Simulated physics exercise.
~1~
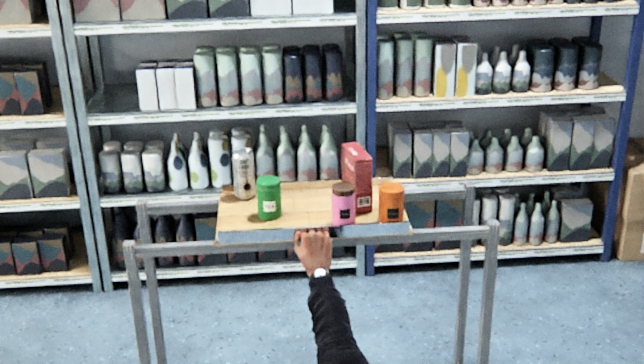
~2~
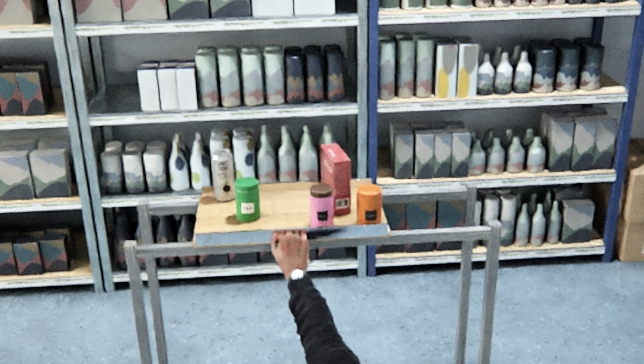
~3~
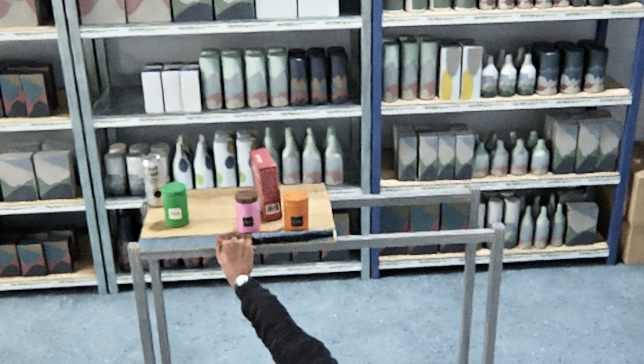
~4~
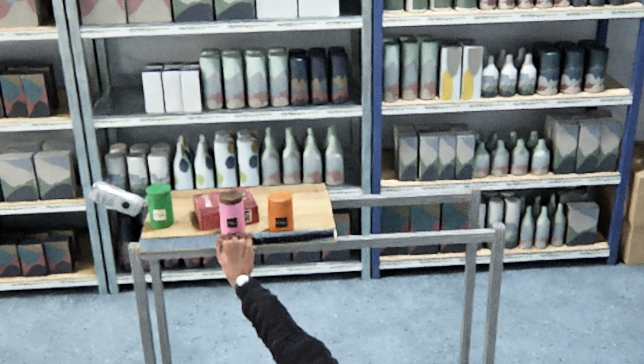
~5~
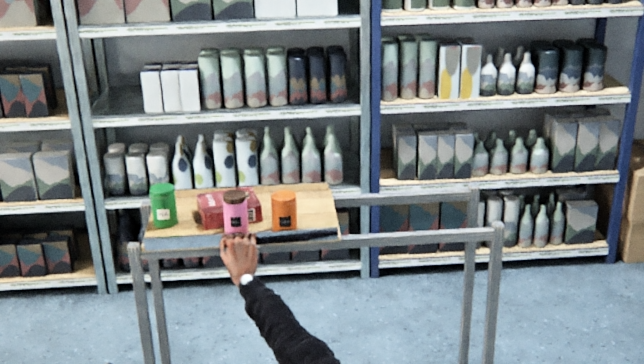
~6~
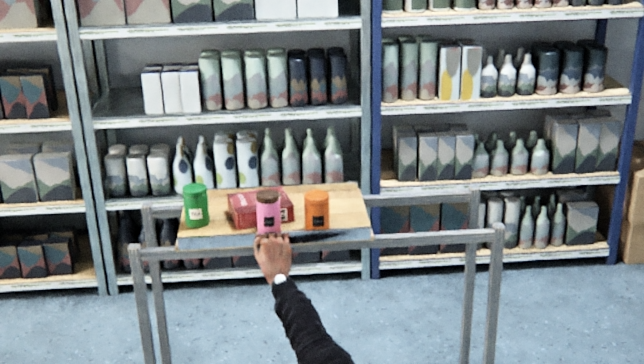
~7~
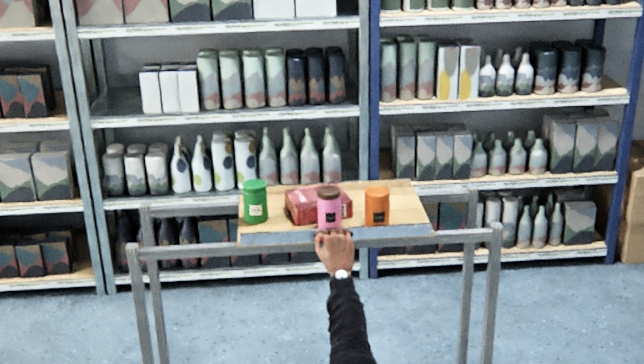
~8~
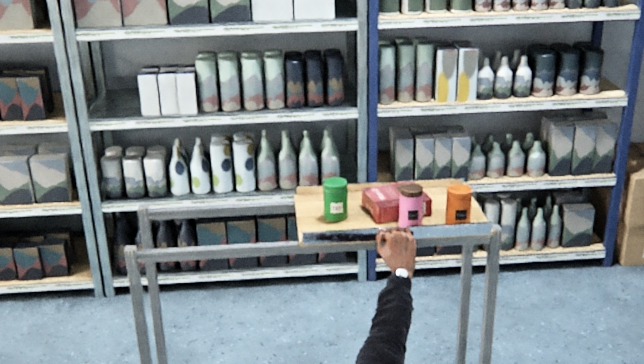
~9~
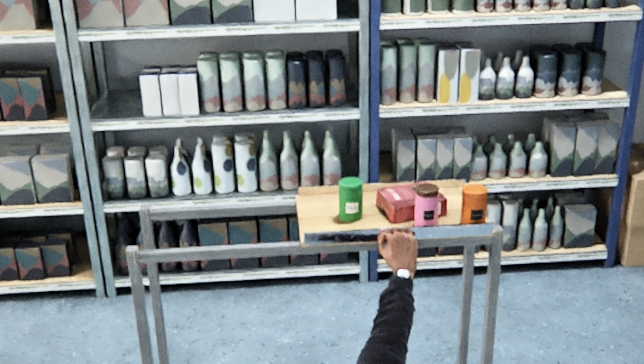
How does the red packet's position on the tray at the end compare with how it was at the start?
At the start the red packet stands upright on the tray, but by the end it is lying on its side.
